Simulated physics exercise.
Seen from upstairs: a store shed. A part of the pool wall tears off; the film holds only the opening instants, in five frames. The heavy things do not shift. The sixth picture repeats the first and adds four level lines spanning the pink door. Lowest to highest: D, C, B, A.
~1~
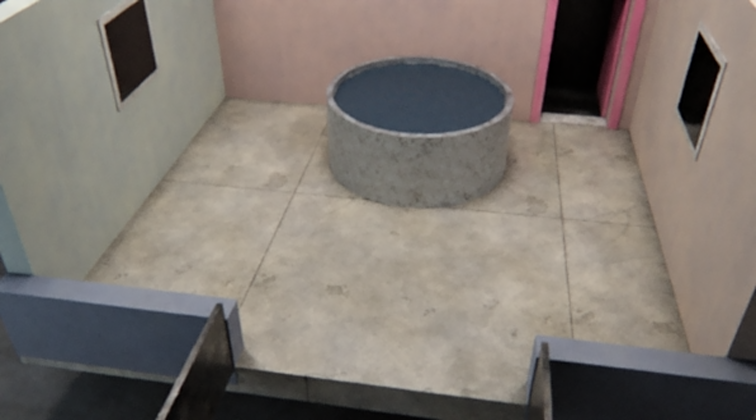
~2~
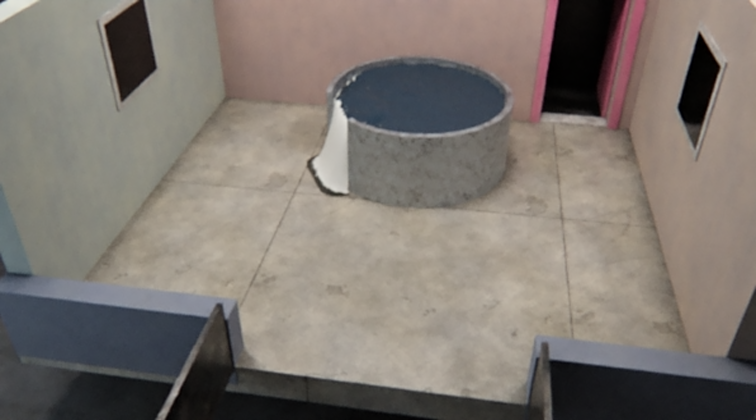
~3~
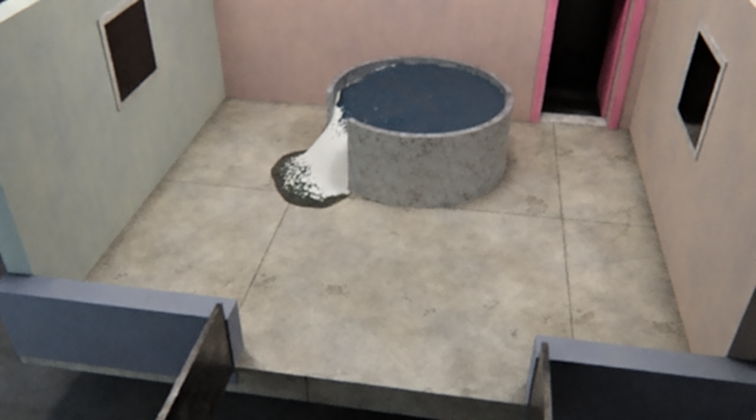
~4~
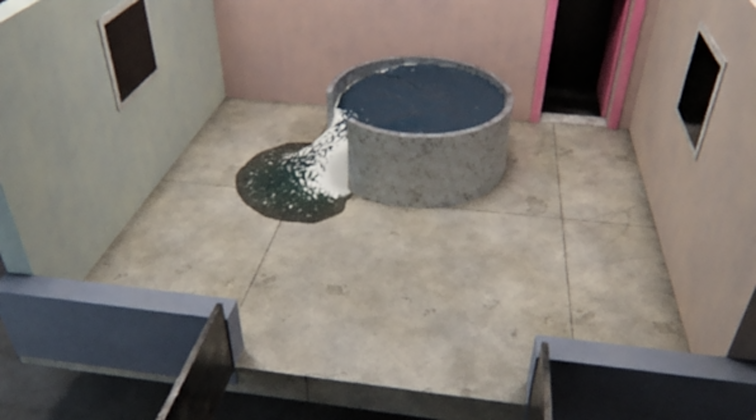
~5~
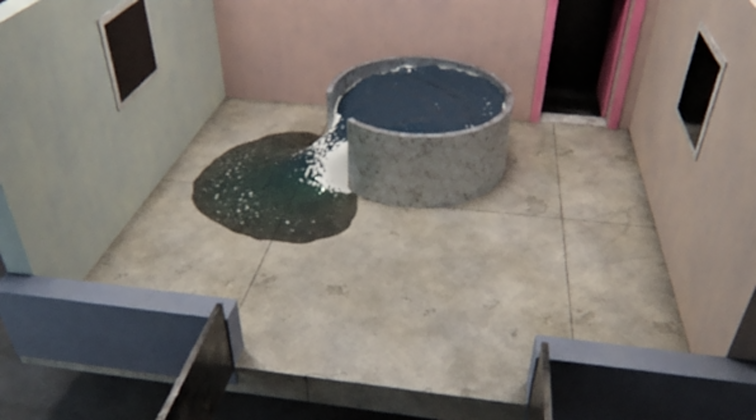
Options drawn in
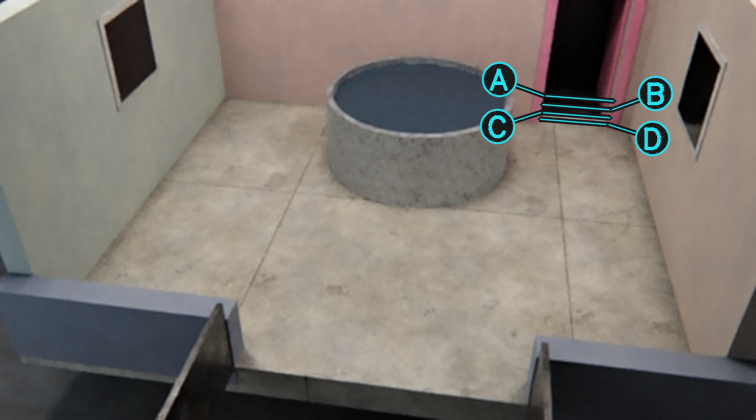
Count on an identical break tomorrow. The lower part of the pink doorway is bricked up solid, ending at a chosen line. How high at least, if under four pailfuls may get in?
Mark C.
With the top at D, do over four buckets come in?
Yes.
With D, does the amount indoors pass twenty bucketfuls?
No.
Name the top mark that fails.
That would be D.
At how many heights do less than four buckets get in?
Three of them.
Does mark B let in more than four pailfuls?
No, not at all.
On the marked copy, A at (578, 98); B at (576, 107); C at (575, 115); D at (574, 121); from the bottom up D, C, B, A.
For mark A, nothing gets over.
For mark B, nothing gets over.
For mark C, nothing gets over.
For mark D, about 10 bucketfuls get in.
